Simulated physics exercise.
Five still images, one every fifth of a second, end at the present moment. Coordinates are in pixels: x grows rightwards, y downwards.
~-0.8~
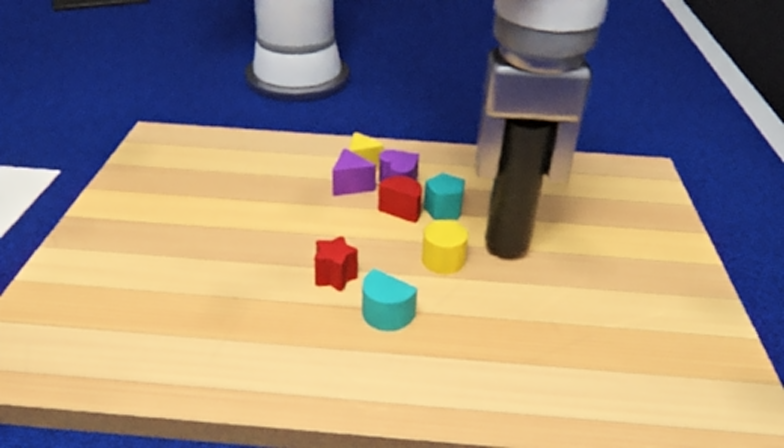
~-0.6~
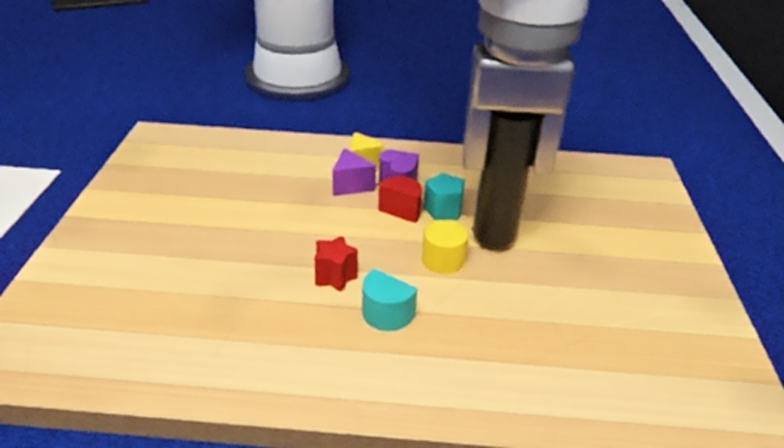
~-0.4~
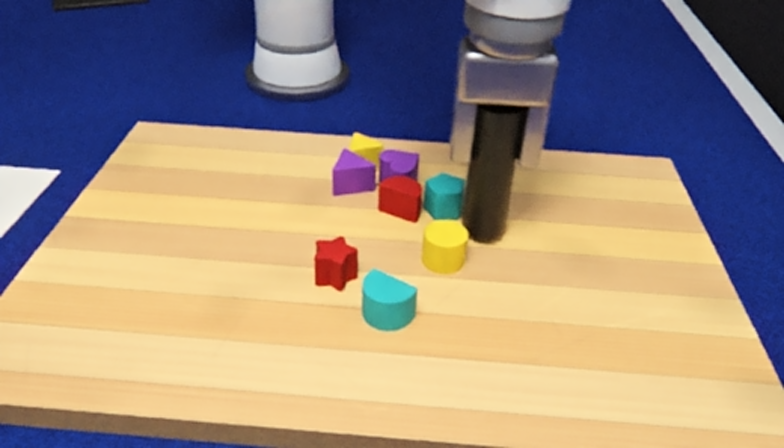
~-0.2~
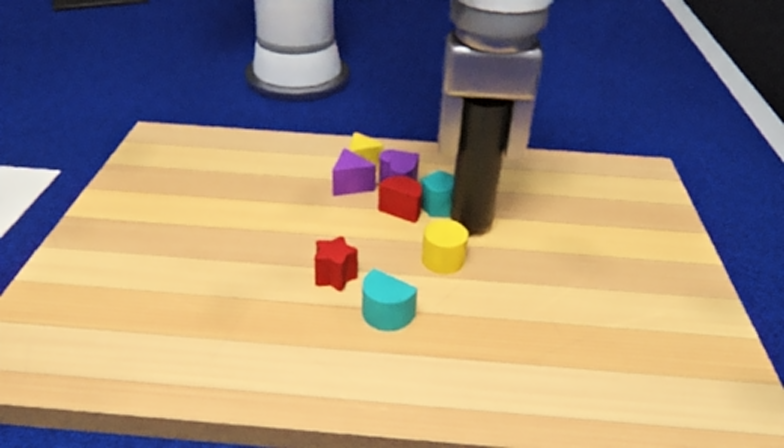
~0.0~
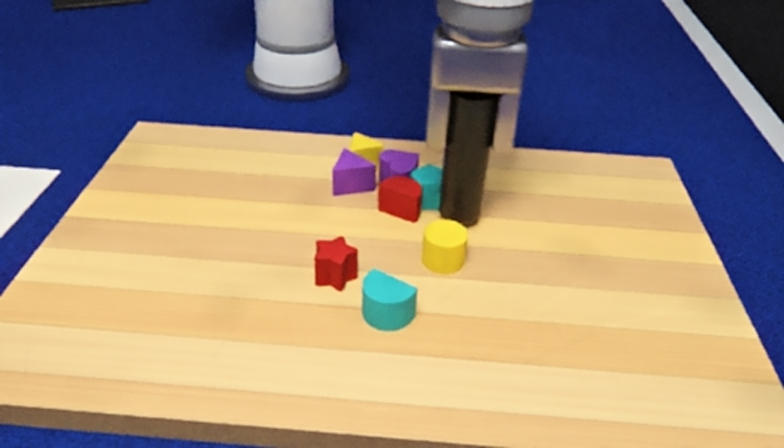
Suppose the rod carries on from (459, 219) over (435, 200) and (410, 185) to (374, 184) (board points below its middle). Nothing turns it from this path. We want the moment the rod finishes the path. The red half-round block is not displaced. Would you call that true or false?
That is true.
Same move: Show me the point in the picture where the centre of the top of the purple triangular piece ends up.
Its top centre lands on (329, 163).
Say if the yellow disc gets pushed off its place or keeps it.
That block is not shifted.
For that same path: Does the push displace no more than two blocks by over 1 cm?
Final answer: No.
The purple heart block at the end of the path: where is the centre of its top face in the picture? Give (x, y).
Close to (322, 140).
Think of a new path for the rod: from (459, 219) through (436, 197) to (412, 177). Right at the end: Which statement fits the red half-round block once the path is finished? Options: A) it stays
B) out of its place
A - it stays.
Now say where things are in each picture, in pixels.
The first frame shows rod's lower end (507, 241); purple triangular piece (351, 160); purple heart block (400, 159); red half-round block (403, 185); turquoise five-sided block (446, 183); yellow disc (446, 232).
The second frame shows rod (495, 233); blocks still.
The third frame shows rod (483, 226); blocks still.
The fourth frame shows rod (471, 218); turquoise five-sided block (442, 181).
The fifth frame shows rod (460, 211); purple triangular piece (351, 160); purple heart block (400, 159); red half-round block (403, 185); turquoise five-sided block (431, 174); yellow disc (446, 232).
The first path, step by step. One third of the way, rod (436, 192); purple heart block (377, 152); turquoise five-sided block (407, 160), turned 35° anticlockwise.
Two thirds of the way, rod (410, 177); purple triangular piece (344, 162); purple heart block (350, 144), turned 15° anticlockwise; turquoise five-sided block (382, 147), turned 50° anticlockwise.
At the end, rod (374, 176); purple triangular piece (329, 163), turned 25° anticlockwise; purple heart block (322, 140); red half-round block still; turquoise five-sided block (354, 142), turned 30° anticlockwise; yellow disc still.
